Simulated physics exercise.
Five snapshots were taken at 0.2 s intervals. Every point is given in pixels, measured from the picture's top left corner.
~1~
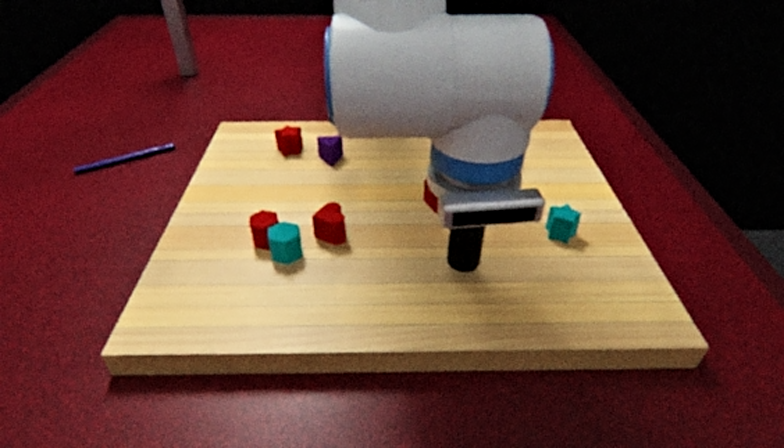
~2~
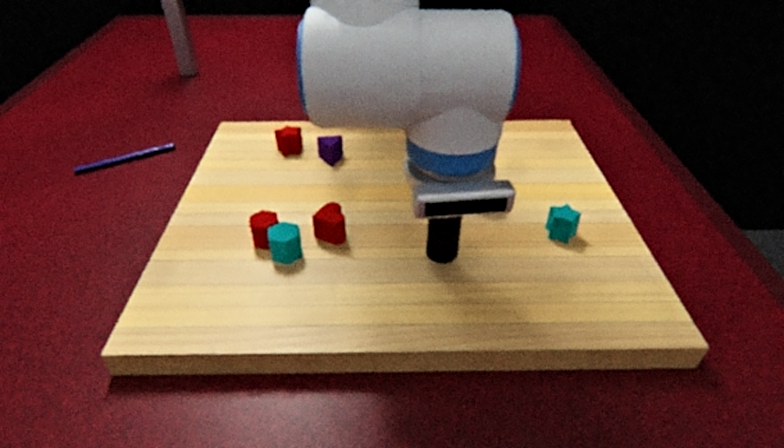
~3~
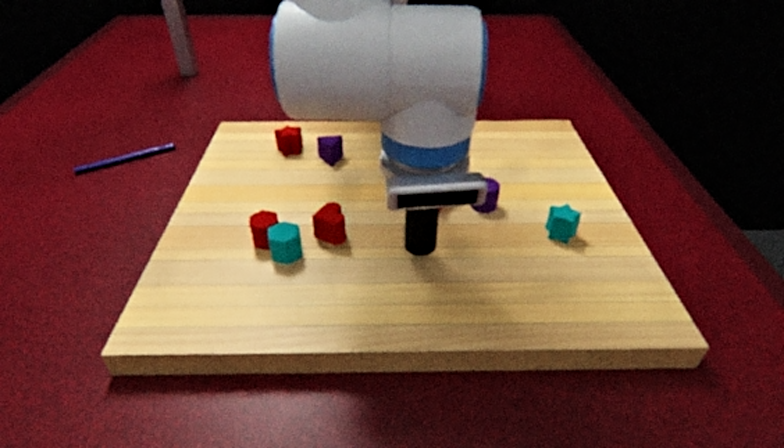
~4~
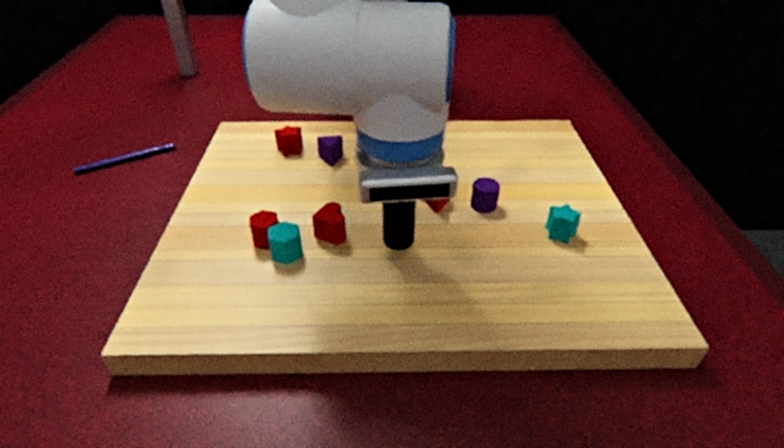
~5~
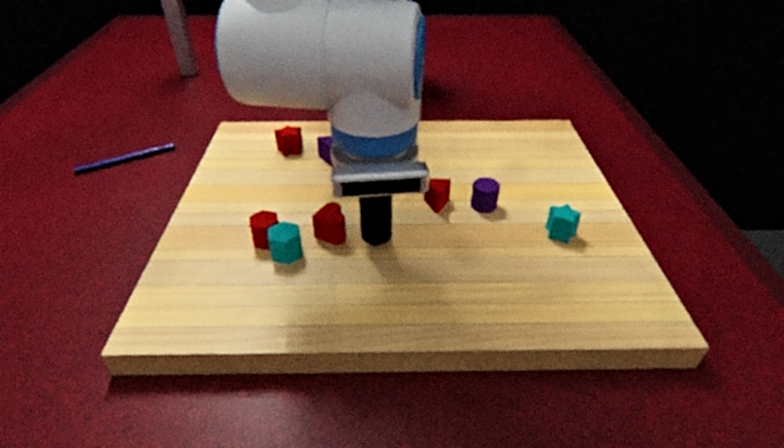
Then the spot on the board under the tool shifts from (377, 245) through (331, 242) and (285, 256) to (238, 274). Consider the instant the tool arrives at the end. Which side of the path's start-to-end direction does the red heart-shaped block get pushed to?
Sideways shift: Right.
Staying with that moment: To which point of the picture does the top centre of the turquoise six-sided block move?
I think it will end close to (198, 264).
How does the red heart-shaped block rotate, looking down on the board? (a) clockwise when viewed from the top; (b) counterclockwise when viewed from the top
Answer: A.
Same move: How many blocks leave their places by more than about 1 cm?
The result: Two blocks.
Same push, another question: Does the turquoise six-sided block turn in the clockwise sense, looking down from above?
I expect not.
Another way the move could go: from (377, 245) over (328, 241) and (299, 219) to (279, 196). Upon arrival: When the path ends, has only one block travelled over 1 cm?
The answer is yes.
What follows on the original path. One third of the way, tool (329, 232); red heart-shaped block (309, 207), turned 45° clockwise.
Two thirds of the way, tool (284, 246); turquoise six-sided block (250, 244); red heart-shaped block (303, 208), turned 80° clockwise.
At the end, tool (235, 264); red six-sided block not moved; turquoise six-sided block (198, 264), turned 20° anticlockwise; red heart-shaped block (303, 208), turned 80° clockwise.
